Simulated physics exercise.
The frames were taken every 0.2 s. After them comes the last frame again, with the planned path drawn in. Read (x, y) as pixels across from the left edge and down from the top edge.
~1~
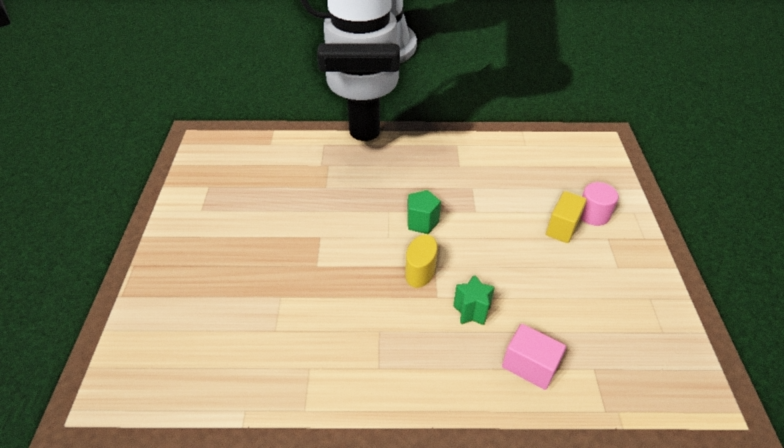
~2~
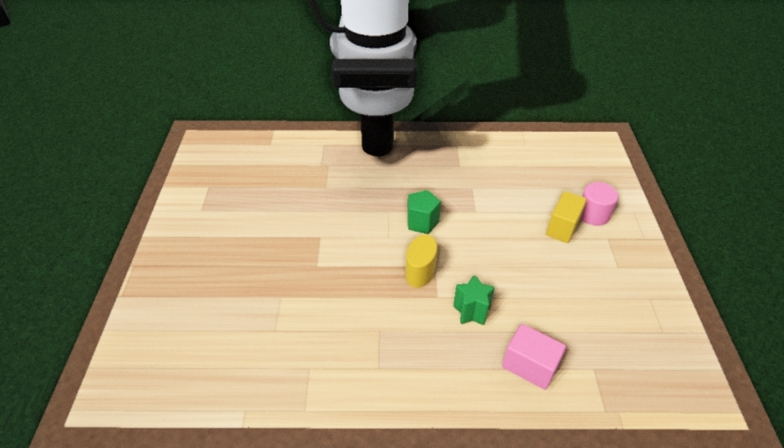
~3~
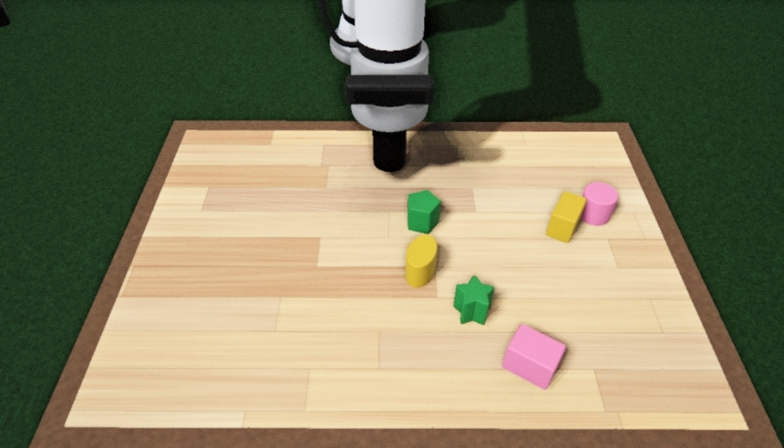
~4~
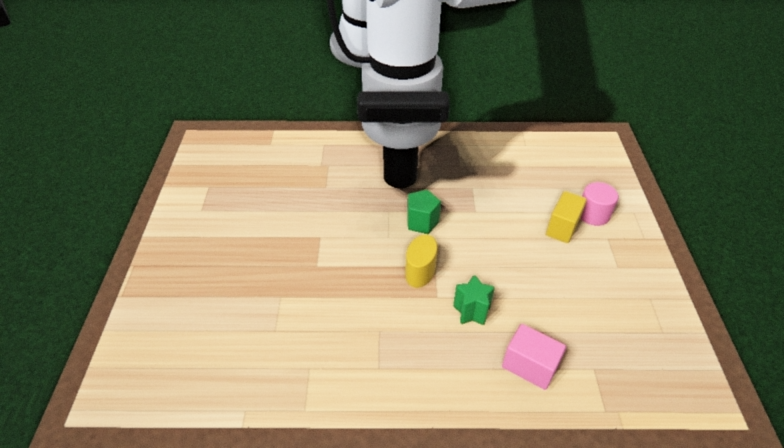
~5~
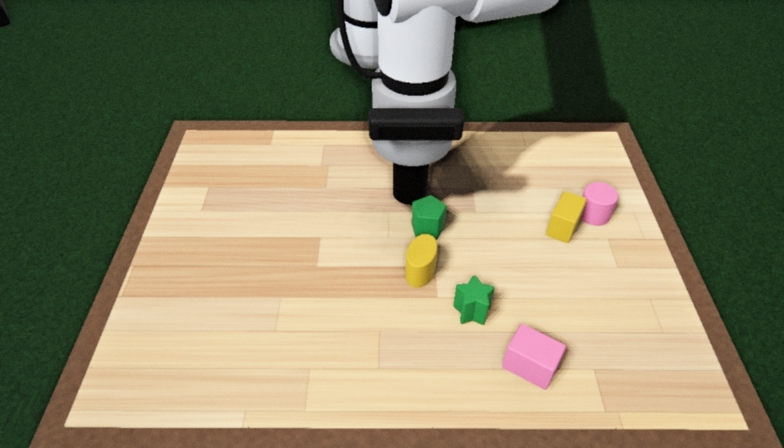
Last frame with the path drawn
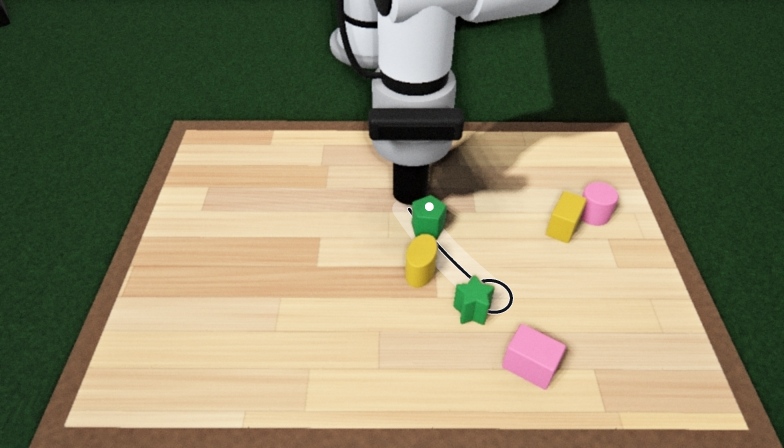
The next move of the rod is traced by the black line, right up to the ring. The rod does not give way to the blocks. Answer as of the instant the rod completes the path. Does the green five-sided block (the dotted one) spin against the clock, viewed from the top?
Yes.
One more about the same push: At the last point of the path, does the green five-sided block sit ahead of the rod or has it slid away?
The block sits ahead of the rod.
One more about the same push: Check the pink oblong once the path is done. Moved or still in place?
By the last moment of the path, the pink oblong has stayed put.
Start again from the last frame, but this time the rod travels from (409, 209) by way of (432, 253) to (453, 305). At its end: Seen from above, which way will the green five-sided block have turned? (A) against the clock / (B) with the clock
My answer is option A.
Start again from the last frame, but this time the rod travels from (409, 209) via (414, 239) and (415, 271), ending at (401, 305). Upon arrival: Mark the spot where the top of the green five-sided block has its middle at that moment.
I expect it at (453, 235).
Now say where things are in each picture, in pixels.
Tip of the rod (365, 132), middles of tops, yellow elliptical block (422, 249), green five-sided block (423, 200), green star block (476, 290), pink oblong (537, 346), in the first picture.
Rod (378, 147), nothing pushed, in the second picture.
Rod (390, 162), nothing pushed, in the third picture.
Rod (400, 177), nothing pushed, in the fourth picture.
Rod (410, 193), yellow elliptical block (422, 249), green five-sided block (429, 207), green star block (476, 290), pink oblong (537, 346), in the fifth picture.
The line goes from (409, 209) via (444, 252), ending at (492, 296); the dot is on the green five-sided block.
On the path given first. One third of the way, rod (432, 222); green five-sided block (457, 235), turned 20° anticlockwise.
Two thirds of the way, rod (461, 251); yellow elliptical block (425, 261), turned 45° clockwise; green five-sided block (490, 265), turned 20° anticlockwise.
At the end, rod (495, 281); yellow elliptical block (425, 261), turned 45° clockwise; green five-sided block (527, 297), turned 20° anticlockwise; green star block (482, 300), turned 60° clockwise; pink oblong unmoved.
